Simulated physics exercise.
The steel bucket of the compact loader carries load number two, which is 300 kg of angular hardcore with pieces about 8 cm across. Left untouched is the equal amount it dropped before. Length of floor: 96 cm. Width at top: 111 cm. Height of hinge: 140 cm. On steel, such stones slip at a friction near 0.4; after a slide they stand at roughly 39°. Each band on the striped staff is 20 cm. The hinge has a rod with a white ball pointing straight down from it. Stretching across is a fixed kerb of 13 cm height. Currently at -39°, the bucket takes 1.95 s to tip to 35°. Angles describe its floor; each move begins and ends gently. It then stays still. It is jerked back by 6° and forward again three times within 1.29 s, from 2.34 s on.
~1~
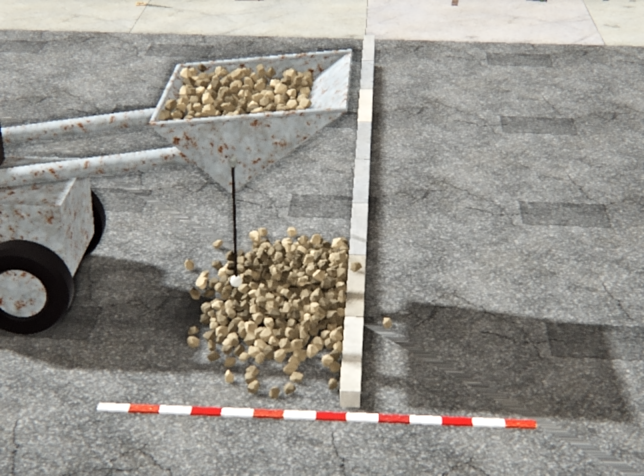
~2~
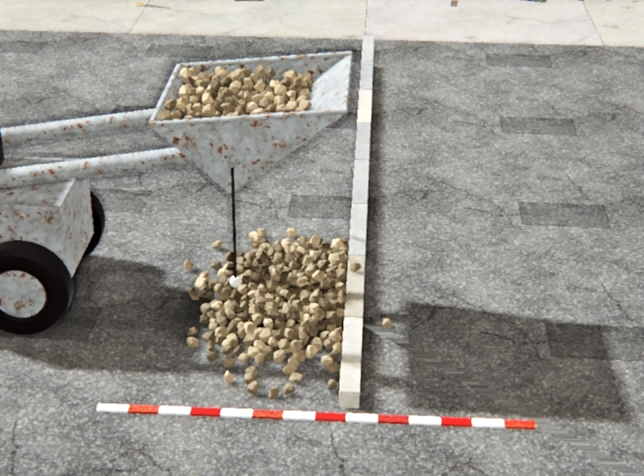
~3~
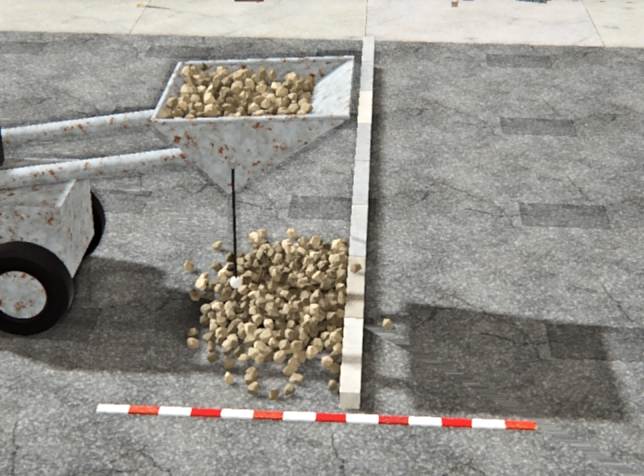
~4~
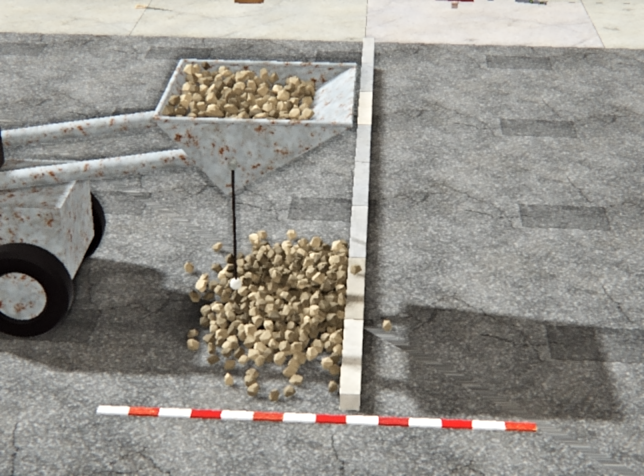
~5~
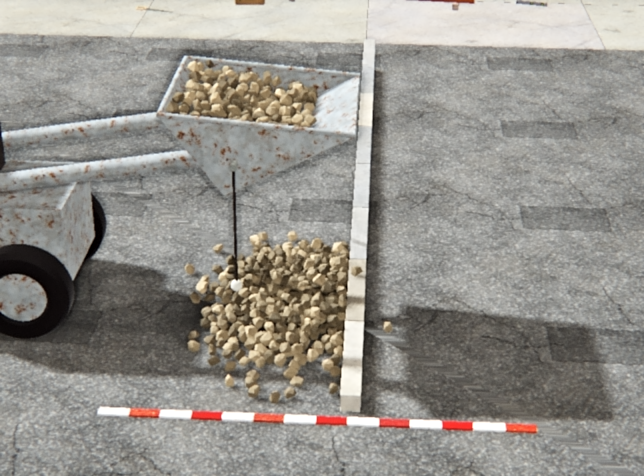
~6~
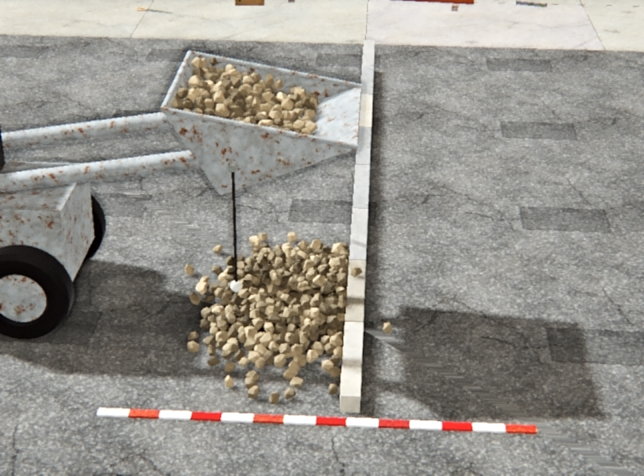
In this clip, a loader's rusty steel bucket full of tan stones, raised above a similar pile beside a pale kerb, rotates gradually so its right-hand lip lowers, while the stones inside shift slightly and the pile below stays still.
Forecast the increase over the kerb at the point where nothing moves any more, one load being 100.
I would say 92 per cent.
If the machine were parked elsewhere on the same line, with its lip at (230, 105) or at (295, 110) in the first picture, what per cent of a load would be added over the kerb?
Near 5 per cent from the first place, 40 from the second.
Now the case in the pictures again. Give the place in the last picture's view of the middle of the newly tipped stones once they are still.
The centre sits about (406, 300).
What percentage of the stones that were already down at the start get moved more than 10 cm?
Some 0 percent, give or take.
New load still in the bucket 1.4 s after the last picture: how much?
70 % still inside.
Then, 0.9 s after the last picture the floor is at 23°; in per cent of one load, 100 in the bucket, 100 on this side of the kerb; the foremost stones are at (350, 288).
Then, 1.4 s after the last picture the floor is at 35°; in per cent of one load, 70 in the bucket, 126 on this side of the kerb, 4 over the kerb; the foremost stones are at (384, 286).
Then, 3.5 s after the last picture the floor is at 35°; in per cent of one load, 0 in the bucket, 108 on this side of the kerb, 92 over the kerb; the foremost stones are at (528, 302).
Then, 6.2 s after the last picture the floor is at 35°; in per cent of one load, 0 in the bucket, 108 on this side of the kerb, 92 over the kerb; the foremost stones are at (528, 302). Net gain over the kerb, 92.
